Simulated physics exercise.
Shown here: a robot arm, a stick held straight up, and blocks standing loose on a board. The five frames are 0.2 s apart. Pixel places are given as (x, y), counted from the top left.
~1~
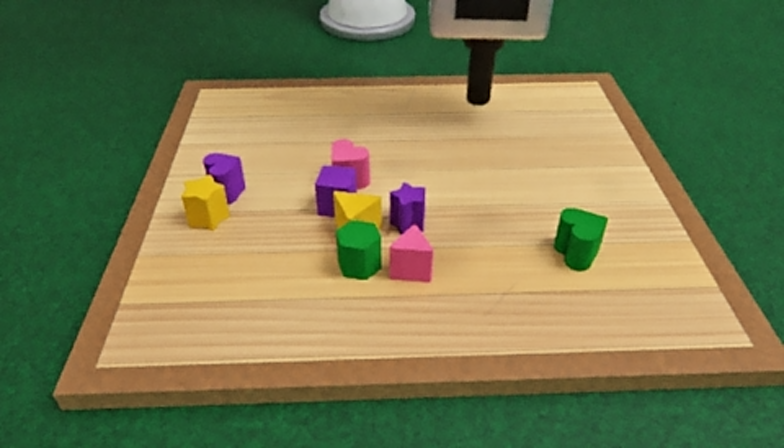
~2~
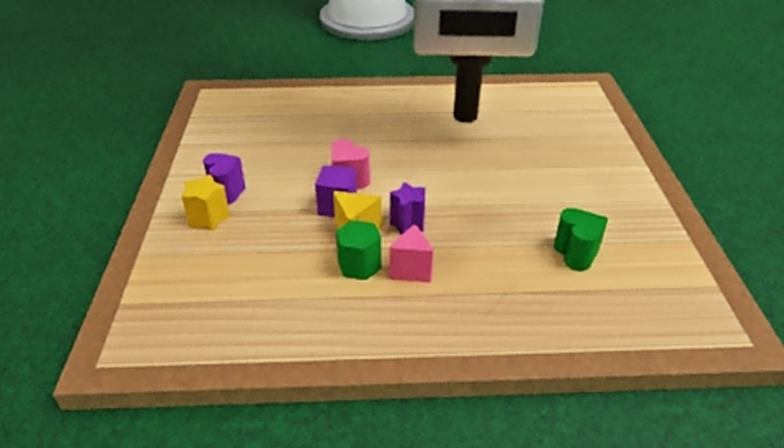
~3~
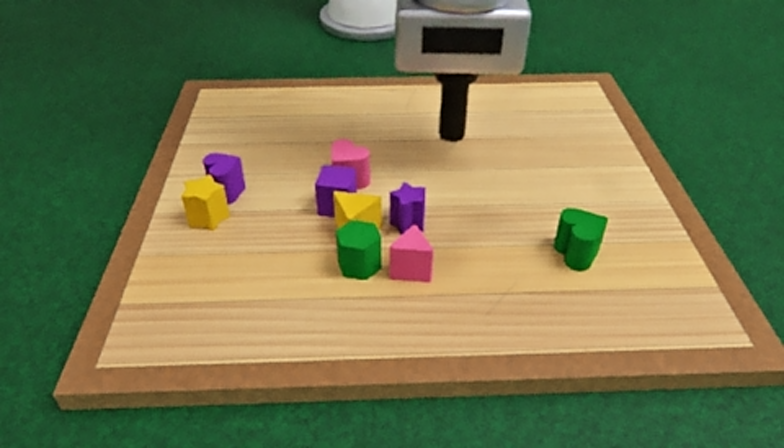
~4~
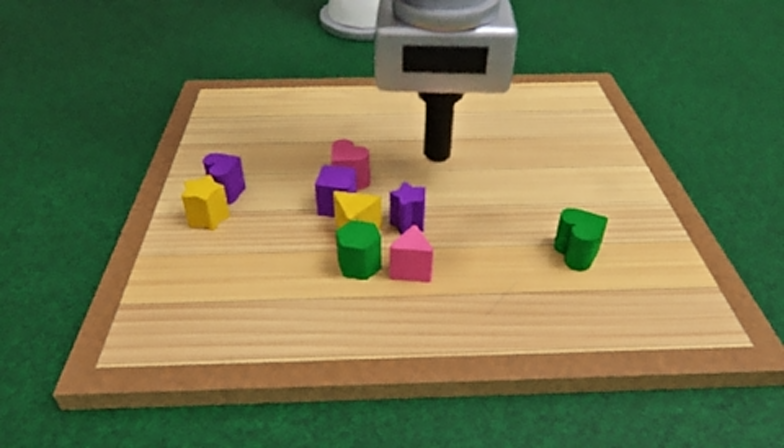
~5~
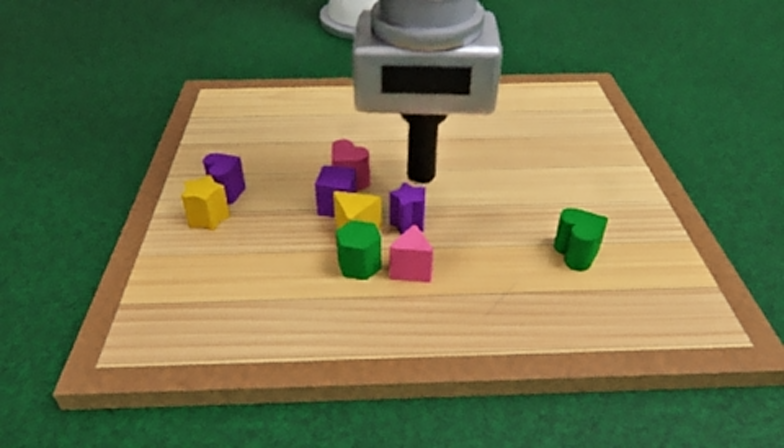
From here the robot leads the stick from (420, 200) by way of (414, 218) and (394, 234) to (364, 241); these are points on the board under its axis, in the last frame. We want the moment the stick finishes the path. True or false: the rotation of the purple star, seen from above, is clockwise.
That is false.
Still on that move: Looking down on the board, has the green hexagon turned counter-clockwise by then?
Final answer: No.
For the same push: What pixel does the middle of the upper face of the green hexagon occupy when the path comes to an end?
I think it will end close to (346, 249).
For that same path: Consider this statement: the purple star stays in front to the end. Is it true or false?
The claim does not hold.
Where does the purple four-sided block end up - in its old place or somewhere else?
Same place.
Halfway along, stick at (406, 204); purple star at (394, 213).
At the end, stick at (363, 219); purple four-sided block not moved; yellow three-sided block at (336, 200); green hexagon at (346, 249), turned 20° clockwise; purple star at (375, 228), turned 45° anticlockwise; pink three-sided block not moved.
